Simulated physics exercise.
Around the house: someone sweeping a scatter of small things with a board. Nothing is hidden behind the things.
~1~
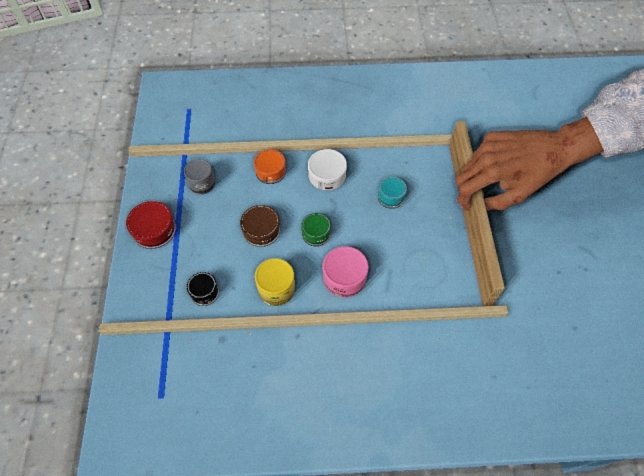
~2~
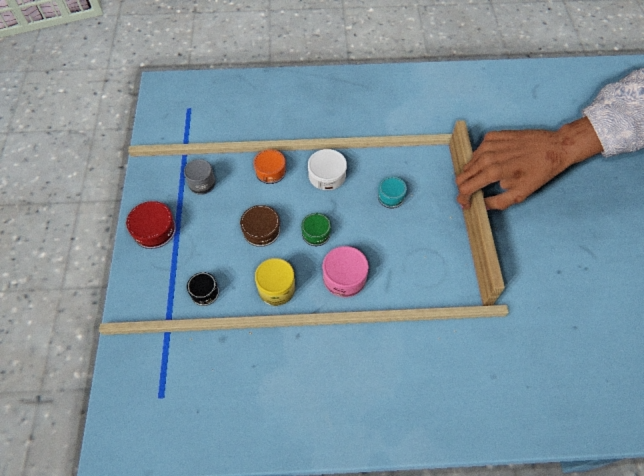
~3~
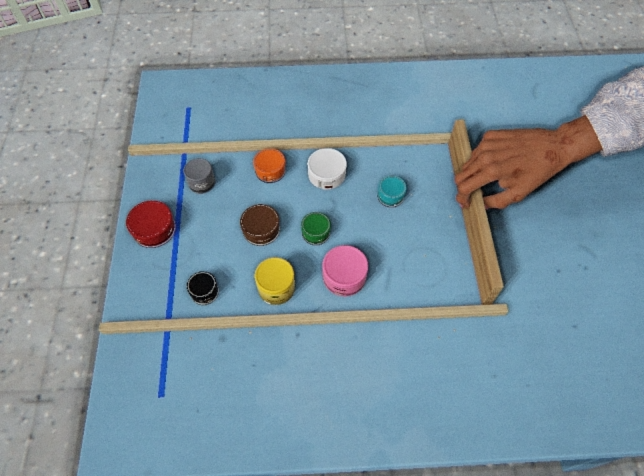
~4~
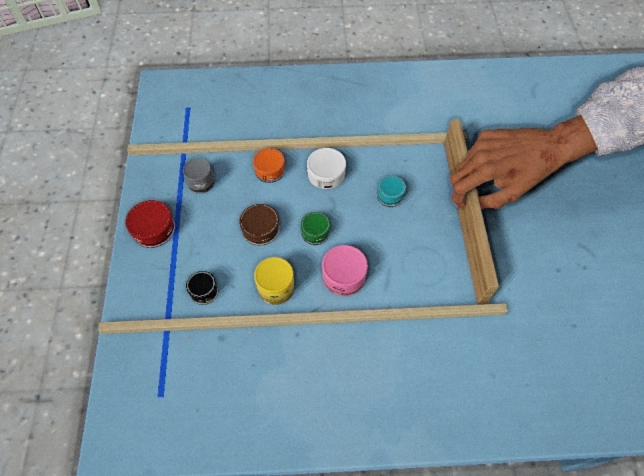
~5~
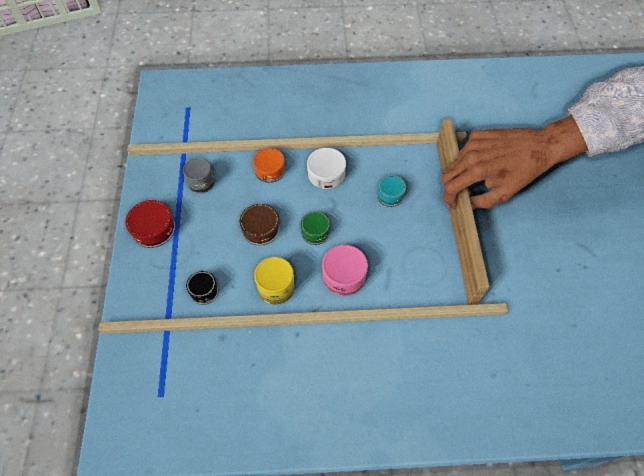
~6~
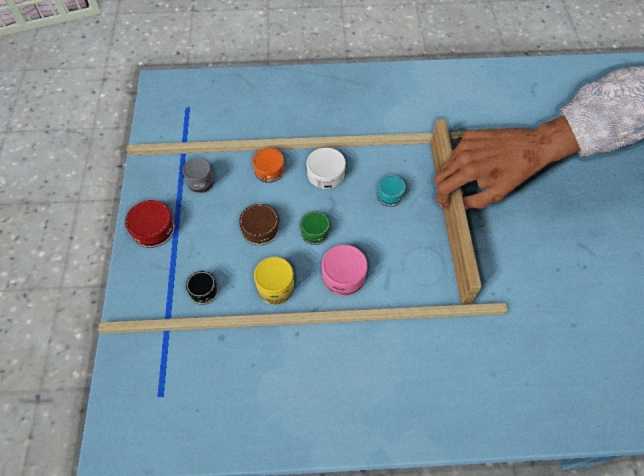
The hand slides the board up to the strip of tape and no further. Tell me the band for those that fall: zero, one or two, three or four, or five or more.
In the end the number that fall off is one or two.
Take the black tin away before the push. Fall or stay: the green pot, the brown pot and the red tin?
The green pot is kept; the brown pot survives; the red tin tumbles off.
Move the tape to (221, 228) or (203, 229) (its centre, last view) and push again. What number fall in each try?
The counts: 0 and 0.
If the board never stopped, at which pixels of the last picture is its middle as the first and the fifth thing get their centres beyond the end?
First at (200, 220), next at (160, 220).
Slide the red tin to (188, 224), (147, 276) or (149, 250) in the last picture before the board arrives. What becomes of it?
In turn it tumbles off; holds on; stays on.
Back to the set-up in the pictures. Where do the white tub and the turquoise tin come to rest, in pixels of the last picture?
First (160, 180), then (163, 208).
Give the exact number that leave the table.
The count is 1.
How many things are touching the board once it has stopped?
That makes 5.
Early on, none off yet; red tin at rest near (151, 224); grey tub at rest near (199, 176); black tin at rest near (202, 288).
A while later, none off yet; red tin at rest near (151, 224); grey tub at rest near (196, 177); black tin travelled about its own width near (175, 292).
Finally, the number that fall off is one or two; lost, red tin.
